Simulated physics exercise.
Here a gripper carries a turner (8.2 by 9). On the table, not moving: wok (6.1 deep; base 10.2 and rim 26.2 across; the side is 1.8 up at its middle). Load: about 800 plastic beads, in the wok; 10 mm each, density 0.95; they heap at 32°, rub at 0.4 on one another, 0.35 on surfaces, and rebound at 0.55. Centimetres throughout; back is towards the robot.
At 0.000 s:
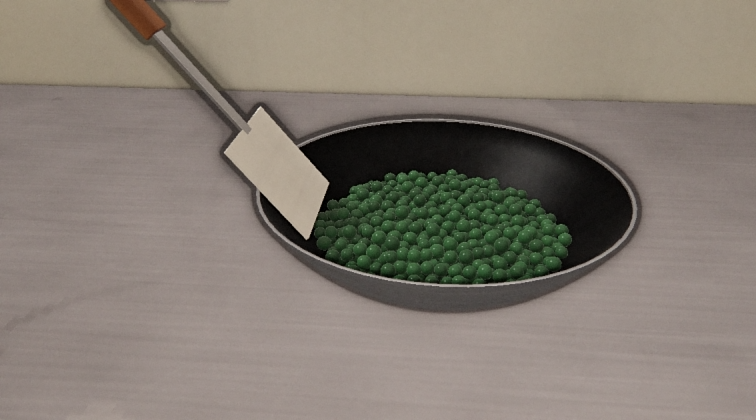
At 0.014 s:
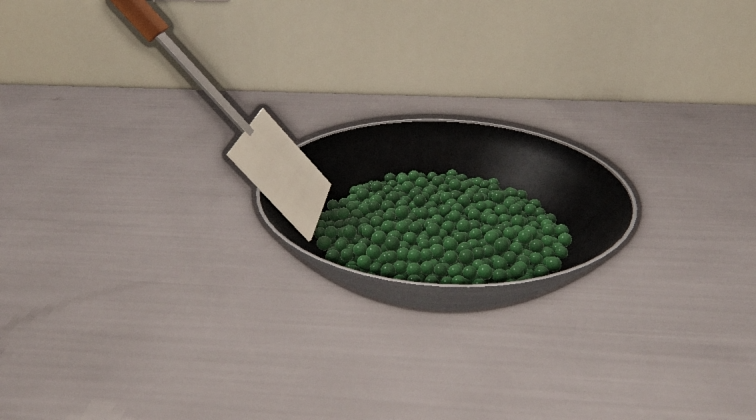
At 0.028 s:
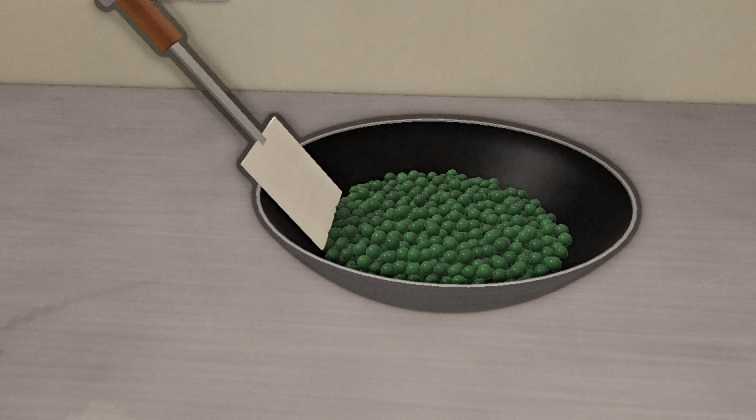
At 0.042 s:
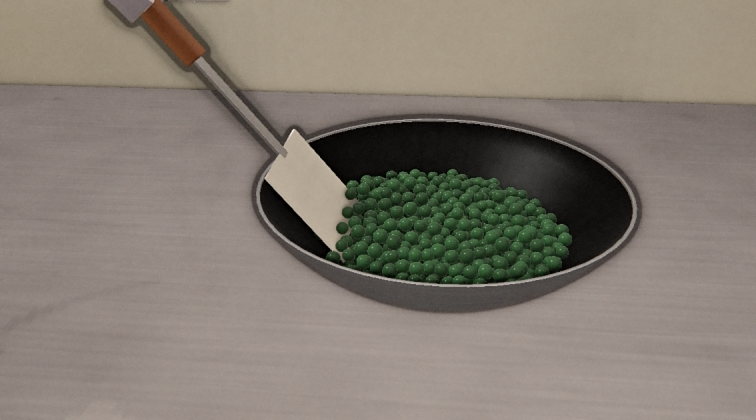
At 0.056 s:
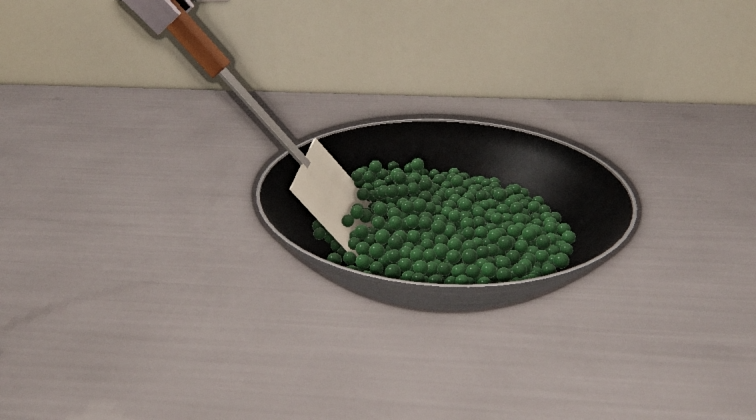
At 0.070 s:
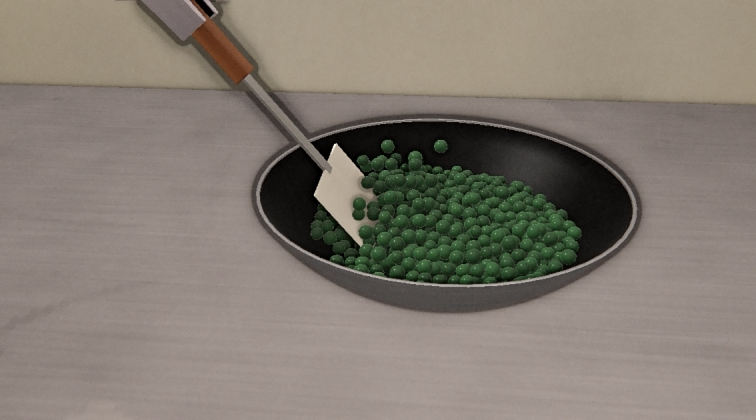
At first, a gripper holds a turner with its pale blade at the left side of a black wok containing a heap of green beads. The turner then slides down and to the right into the beads, pushing some up toward the back and letting others gather behind the blade.
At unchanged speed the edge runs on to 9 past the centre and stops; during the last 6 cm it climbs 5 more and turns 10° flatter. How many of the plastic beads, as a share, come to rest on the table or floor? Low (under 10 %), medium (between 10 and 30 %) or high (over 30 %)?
Answer: High; over 30 % of the plastic beads finish on the table or floor.
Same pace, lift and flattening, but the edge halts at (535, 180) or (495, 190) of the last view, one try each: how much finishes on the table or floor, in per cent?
About 25 and 15 per cent.
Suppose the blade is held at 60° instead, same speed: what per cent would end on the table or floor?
Then about 40 per cent.
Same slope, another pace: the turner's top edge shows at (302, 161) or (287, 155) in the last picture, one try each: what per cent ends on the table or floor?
Some 35 and 25 per cent.
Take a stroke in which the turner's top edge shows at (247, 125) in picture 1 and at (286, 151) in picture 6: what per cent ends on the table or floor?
About 20 per cent.
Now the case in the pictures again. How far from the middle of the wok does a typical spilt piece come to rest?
Some 56 cm.
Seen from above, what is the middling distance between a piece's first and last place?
About 6 cm.
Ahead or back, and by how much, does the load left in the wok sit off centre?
About 3.0 cm ahead.
By 0.10 s, sloping 51°, highest piece 11 above the table; 801 in the wok, 1 on the blade or in flight.
By 0.14 s, sloping 48°, highest piece 13 above the table; 798 in the wok, 4 on the blade or in flight.
By 0.36 s, sloping 41°, highest piece 24 above the table; 470 in the wok, 85 on the table or floor, 247 on the blade or in flight.
By 1.41 s, sloping 41°, highest piece 5 above the table; 470 in the wok, 332 on the table or floor.
Final count, 470 in the wok, 332 on the table or floor. That is 41 % on the table or floor.
